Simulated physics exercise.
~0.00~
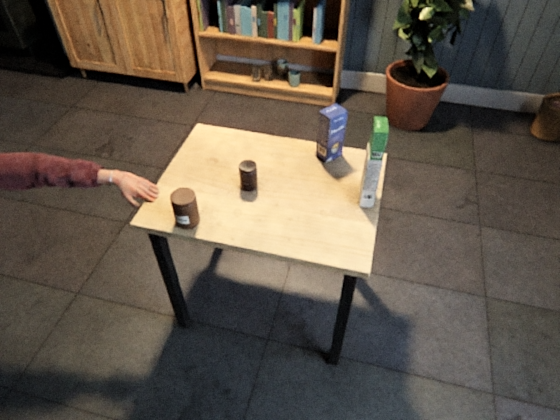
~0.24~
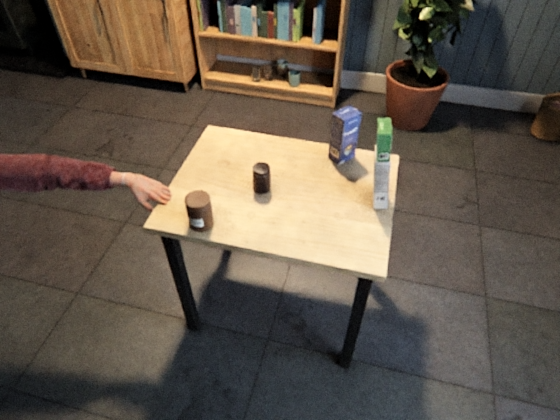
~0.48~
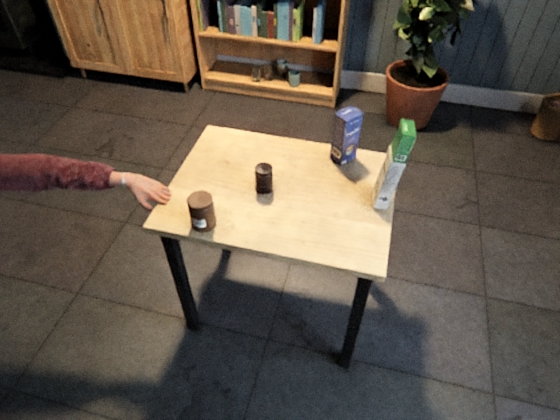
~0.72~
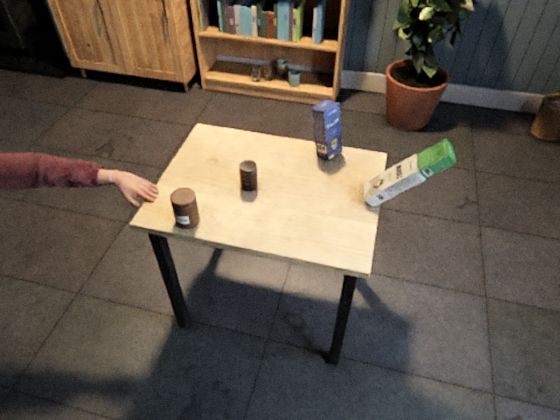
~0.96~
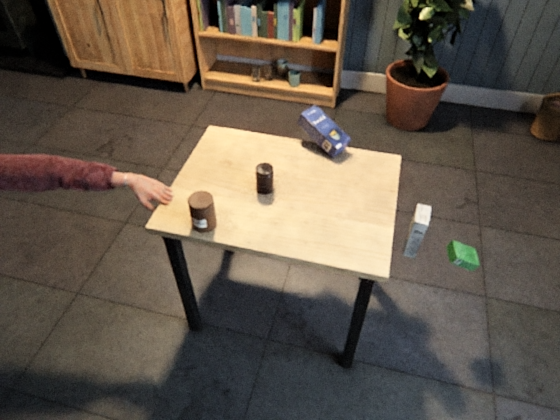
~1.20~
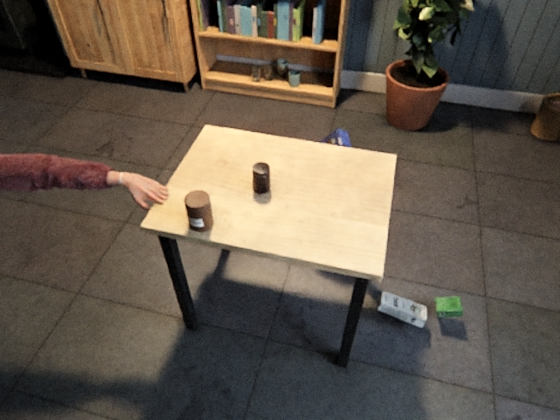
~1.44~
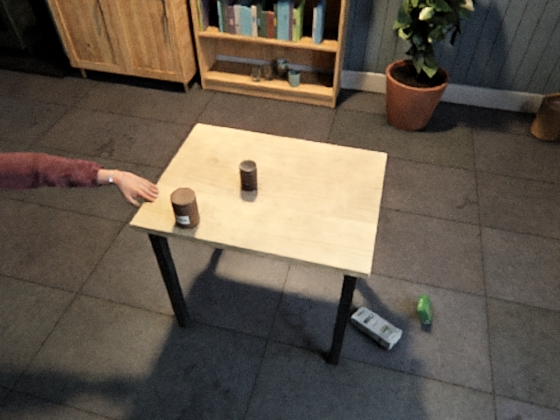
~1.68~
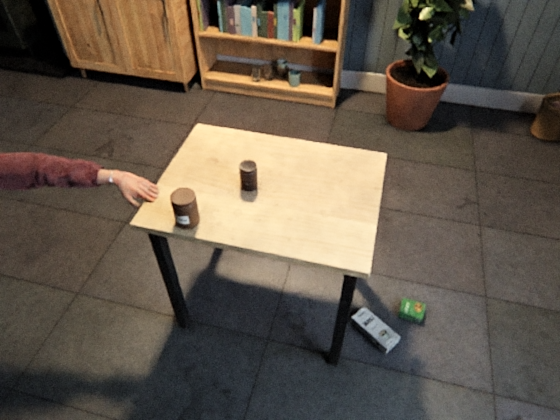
Small wooden table jerking right and left beside an outstretched hand, two cartons and a white packet toppling off, two jars staying upright.
